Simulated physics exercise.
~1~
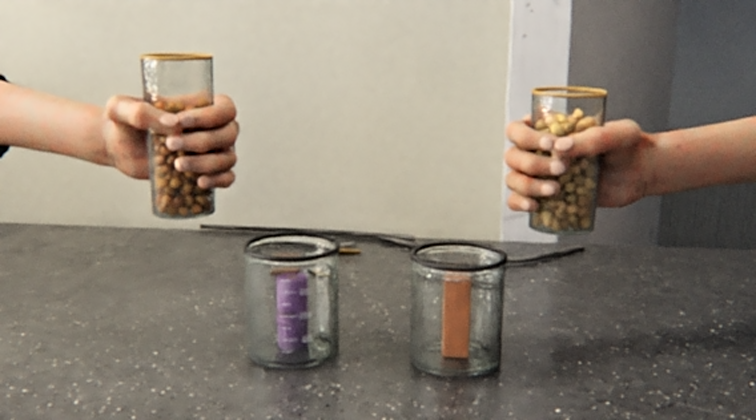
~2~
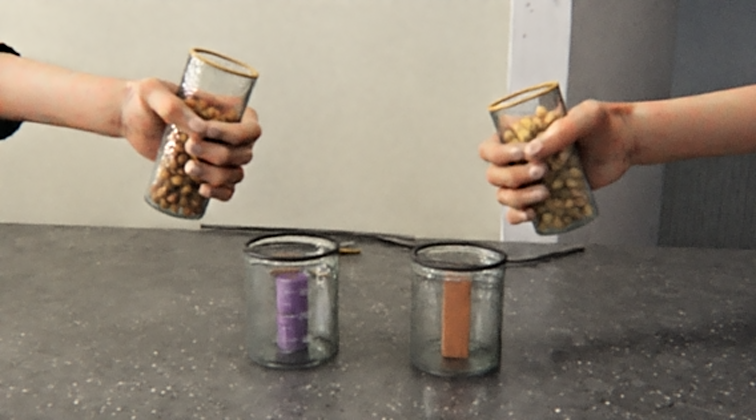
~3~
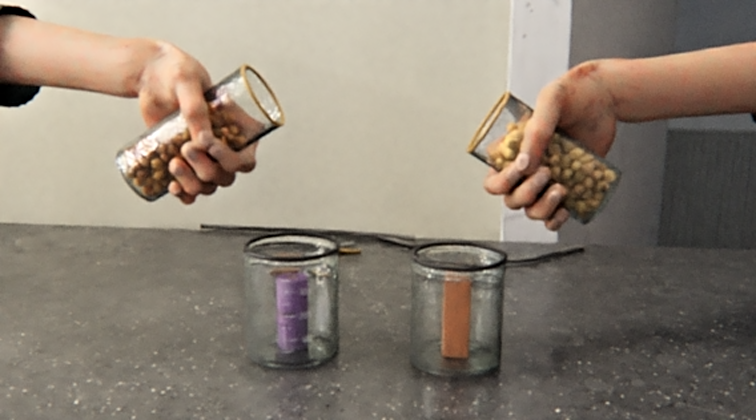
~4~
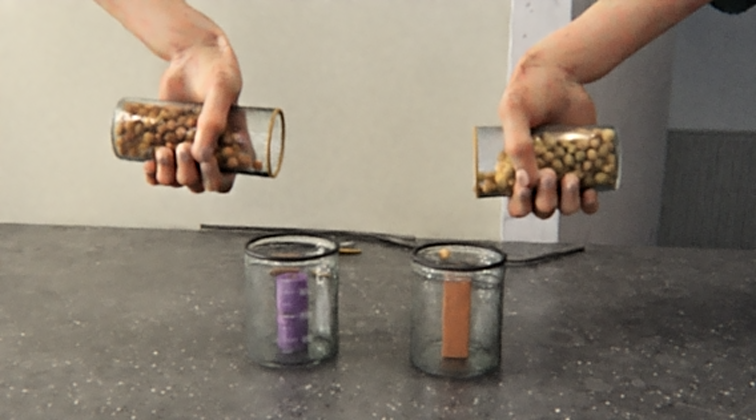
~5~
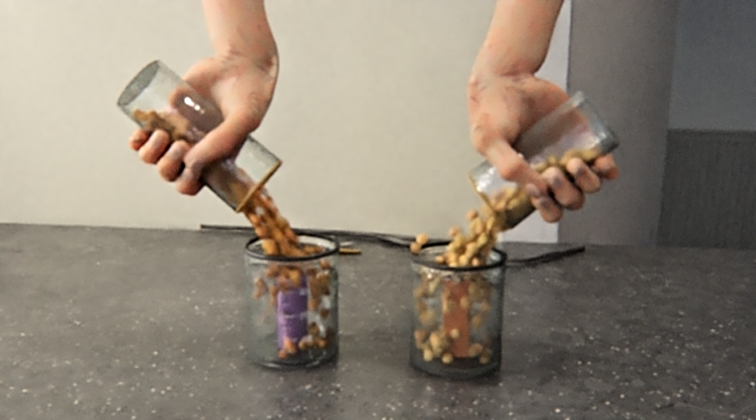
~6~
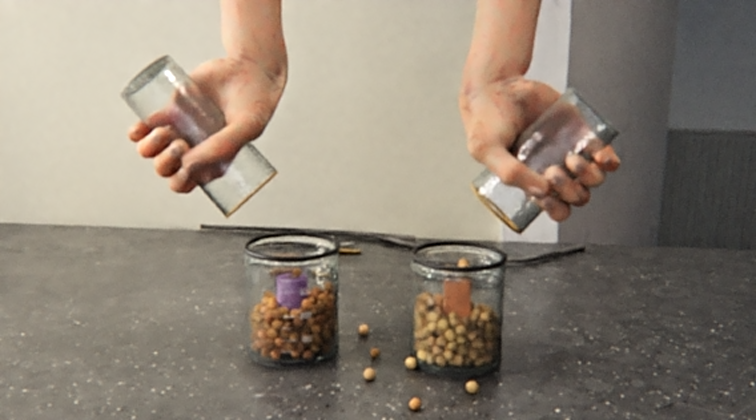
Two hands tipping glasses of chickpeas into jars around a purple and an orange block, both tops still showing, some spilled.
